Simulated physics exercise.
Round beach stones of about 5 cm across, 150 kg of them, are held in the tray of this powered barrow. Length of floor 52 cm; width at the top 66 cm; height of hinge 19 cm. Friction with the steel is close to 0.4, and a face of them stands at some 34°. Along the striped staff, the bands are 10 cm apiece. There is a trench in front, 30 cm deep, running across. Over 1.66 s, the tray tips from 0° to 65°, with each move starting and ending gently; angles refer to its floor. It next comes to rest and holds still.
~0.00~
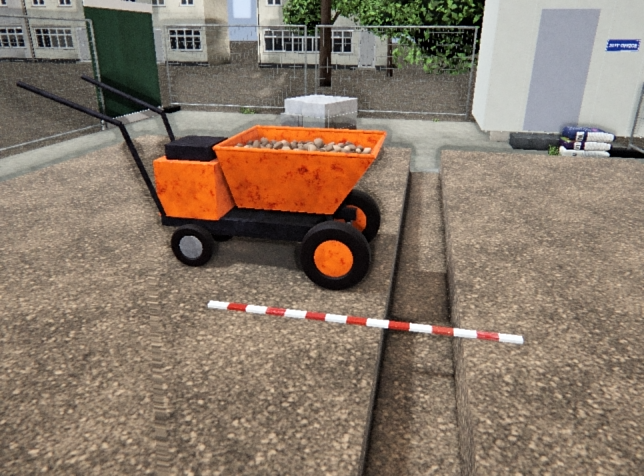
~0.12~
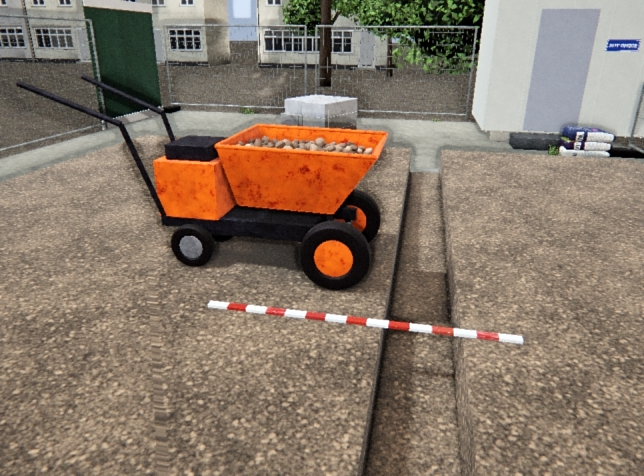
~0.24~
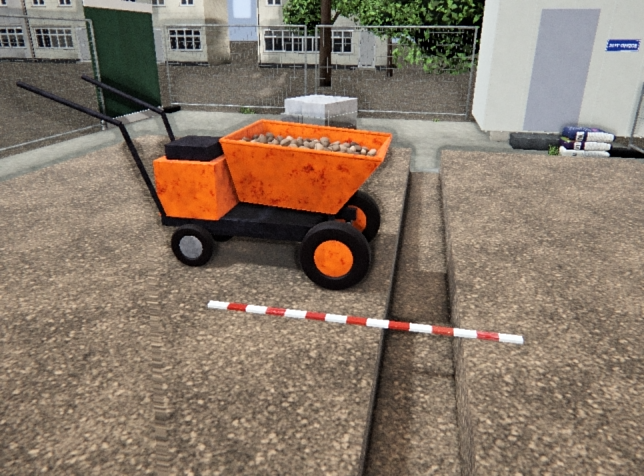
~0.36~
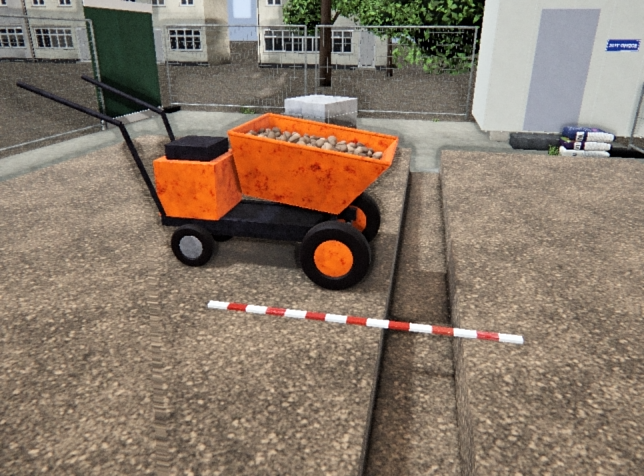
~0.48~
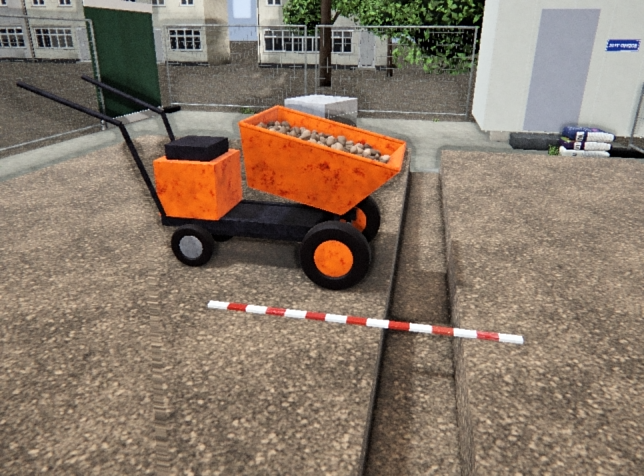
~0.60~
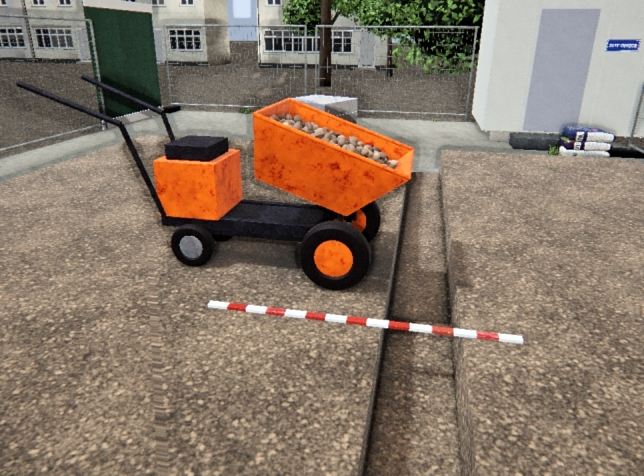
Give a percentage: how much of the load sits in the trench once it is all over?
36 %.
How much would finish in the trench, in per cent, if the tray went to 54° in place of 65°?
Around 15 per cent would finish in the trench.
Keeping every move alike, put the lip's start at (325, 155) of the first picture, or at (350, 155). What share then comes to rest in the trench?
About 85 per cent first, then about 65 per cent.
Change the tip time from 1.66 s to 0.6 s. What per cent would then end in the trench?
25 per cent.
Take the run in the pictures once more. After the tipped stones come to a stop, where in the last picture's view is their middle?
The stones end up centred near (475, 274).
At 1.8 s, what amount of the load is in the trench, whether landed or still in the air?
Close to 0 per cent has got there by then.
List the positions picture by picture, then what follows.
In the first picture, the tray is at 0°, its lip at (375, 157); the top of the load is at (308, 147).
In the second picture, the tray is at 1°, its lip at (377, 158); the top of the load is at (290, 145); the stones move at 0.1 m/s on average.
The third picture shows lip at (382, 160), floor tilted 4°, highest stones at (276, 142); the stones move at 0.2 m/s on average.
In the fourth picture, the tray is at 8°, its lip at (390, 164); the top of the load is at (275, 136); the stones move at 0.3 m/s on average.
The fifth picture shows lip at (399, 170), floor tilted 13°, highest stones at (284, 129); the stones move at 0.4 m/s on average.
The sixth picture shows lip at (410, 178), floor tilted 19°, highest stones at (290, 122); the stones move at 0.5 m/s on average.
After 1.2 s the floor is at 55°; 99 % in the tray, 1 % in the trench; the foremost stones are at (455, 221).
After 1.8 s the floor is at 65°; 63 % in the tray, 2 % in the trench, 34 % past the trench; the foremost stones are at (562, 294).
After 2.1 s the floor is at 65°; 40 % in the tray, 7 % in the trench, 52 % past the trench; the foremost stones are at (624, 292).
After 4.1 s the floor is at 65°; 9 % in the tray, 36 % in the trench, 55 % past the trench; the foremost stones are past the picture's edge.
